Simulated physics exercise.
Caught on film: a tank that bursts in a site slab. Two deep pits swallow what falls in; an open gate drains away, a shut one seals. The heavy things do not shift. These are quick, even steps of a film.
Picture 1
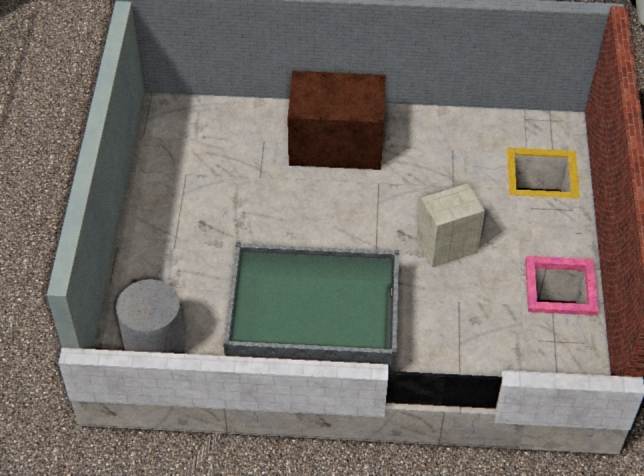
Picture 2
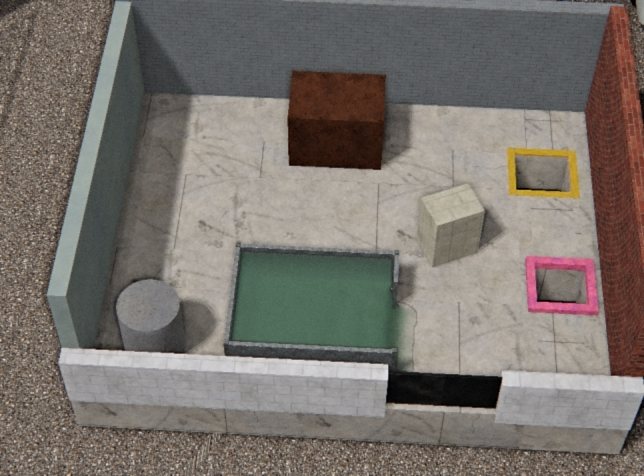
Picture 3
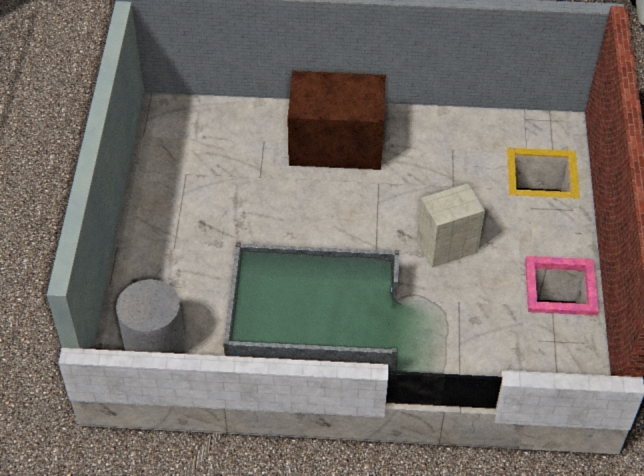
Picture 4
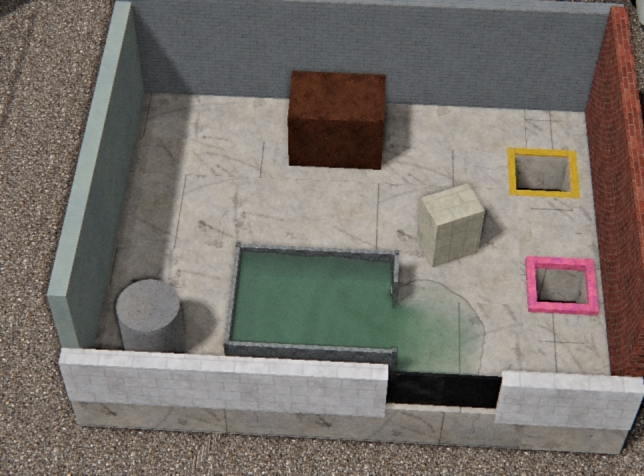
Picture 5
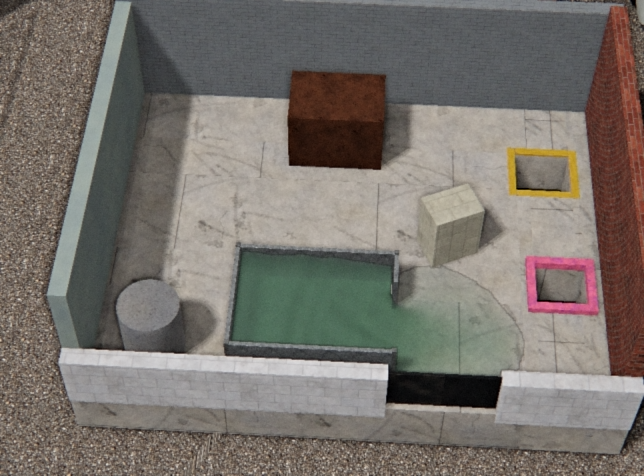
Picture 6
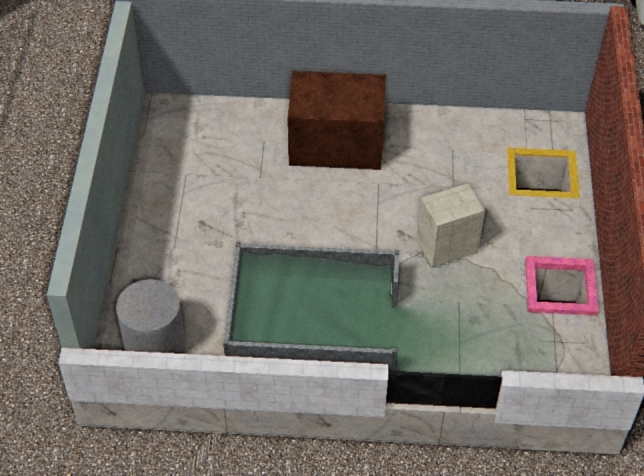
The clip opens on a walled slab where a rectangular tank of green water sits whole, near a gray cylinder, a brown block, a pale block and two framed pits. A gap opens in the tank's right side and water pours out, fanning rightward across the floor past the pale block.
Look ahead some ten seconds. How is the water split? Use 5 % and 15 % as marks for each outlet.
The gate takes less than 5 %; the pink pit takes more than 15 %; the yellow pit takes more than 15 %.
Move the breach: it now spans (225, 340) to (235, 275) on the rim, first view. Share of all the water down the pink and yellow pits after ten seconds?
Parts in a hundred: Pink 0, yellow 8.
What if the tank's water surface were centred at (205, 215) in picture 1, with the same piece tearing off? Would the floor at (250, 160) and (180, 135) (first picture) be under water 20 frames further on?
In that order: Not flooded, no water.
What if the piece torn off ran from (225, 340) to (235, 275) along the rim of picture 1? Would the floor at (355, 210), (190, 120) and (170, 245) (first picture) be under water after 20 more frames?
As listed: Not flooded, wet, wet.
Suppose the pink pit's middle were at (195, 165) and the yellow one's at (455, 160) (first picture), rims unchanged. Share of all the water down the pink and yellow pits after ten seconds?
Per cent: Pink 0, yellow 25.
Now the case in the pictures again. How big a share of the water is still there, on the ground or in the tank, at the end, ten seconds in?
Roughly 62 per cent.
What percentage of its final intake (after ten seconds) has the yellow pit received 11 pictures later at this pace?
About 0 per cent.
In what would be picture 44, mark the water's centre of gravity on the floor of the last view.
Close to (437, 308).
A moment on, water covers 20 % of the floor; the gate 0 %, the pink pit 0 %, the yellow pit 0 %.
Next, water covers 25 % of the floor; the gate 0 %, the pink pit 3 %, the yellow pit 0 %.
Then, water covers 30 % of the floor; the gate 0 %, the pink pit 13 %, the yellow pit 3 %.
Later, water covers 45 % of the floor; the gate 0 %, the pink pit 18 %, the yellow pit 9 %.
In the end, water covers 70 % of the floor; the gate 0 %, the pink pit 19 %, the yellow pit 18 %.
